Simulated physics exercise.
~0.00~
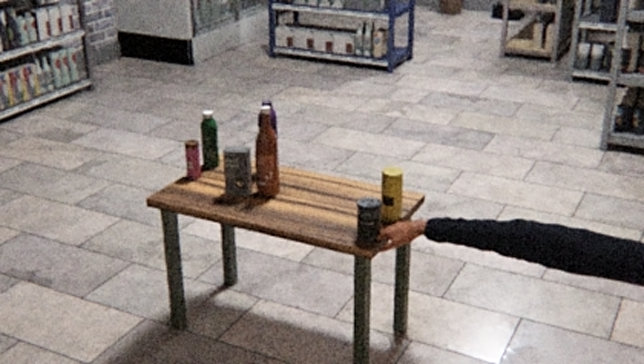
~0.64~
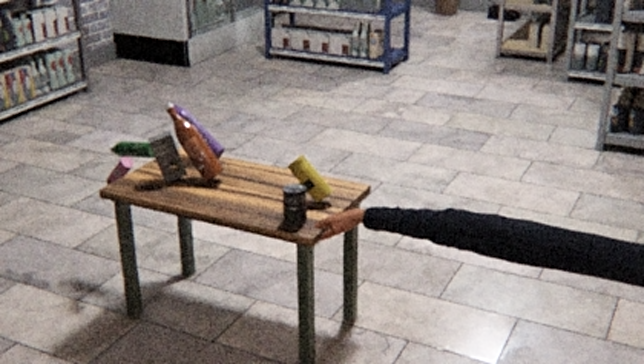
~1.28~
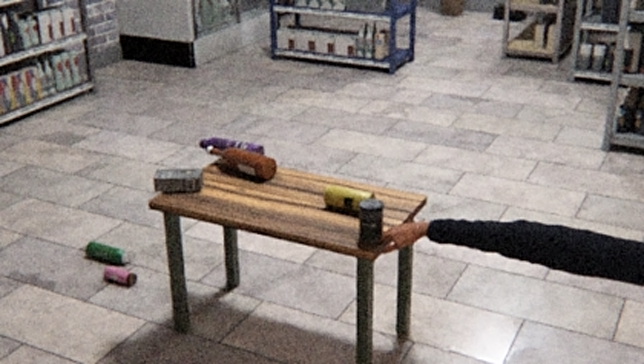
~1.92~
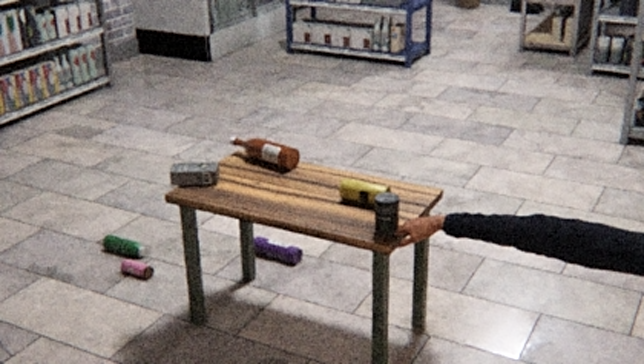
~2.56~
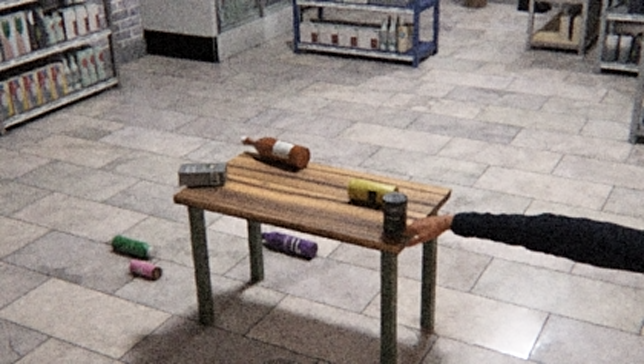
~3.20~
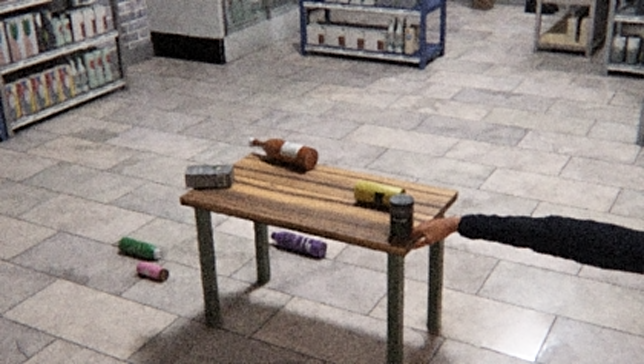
A hand shoves a small wooden table left and jerks it back, toppling bottles and sending three to the floor, one tin upright.
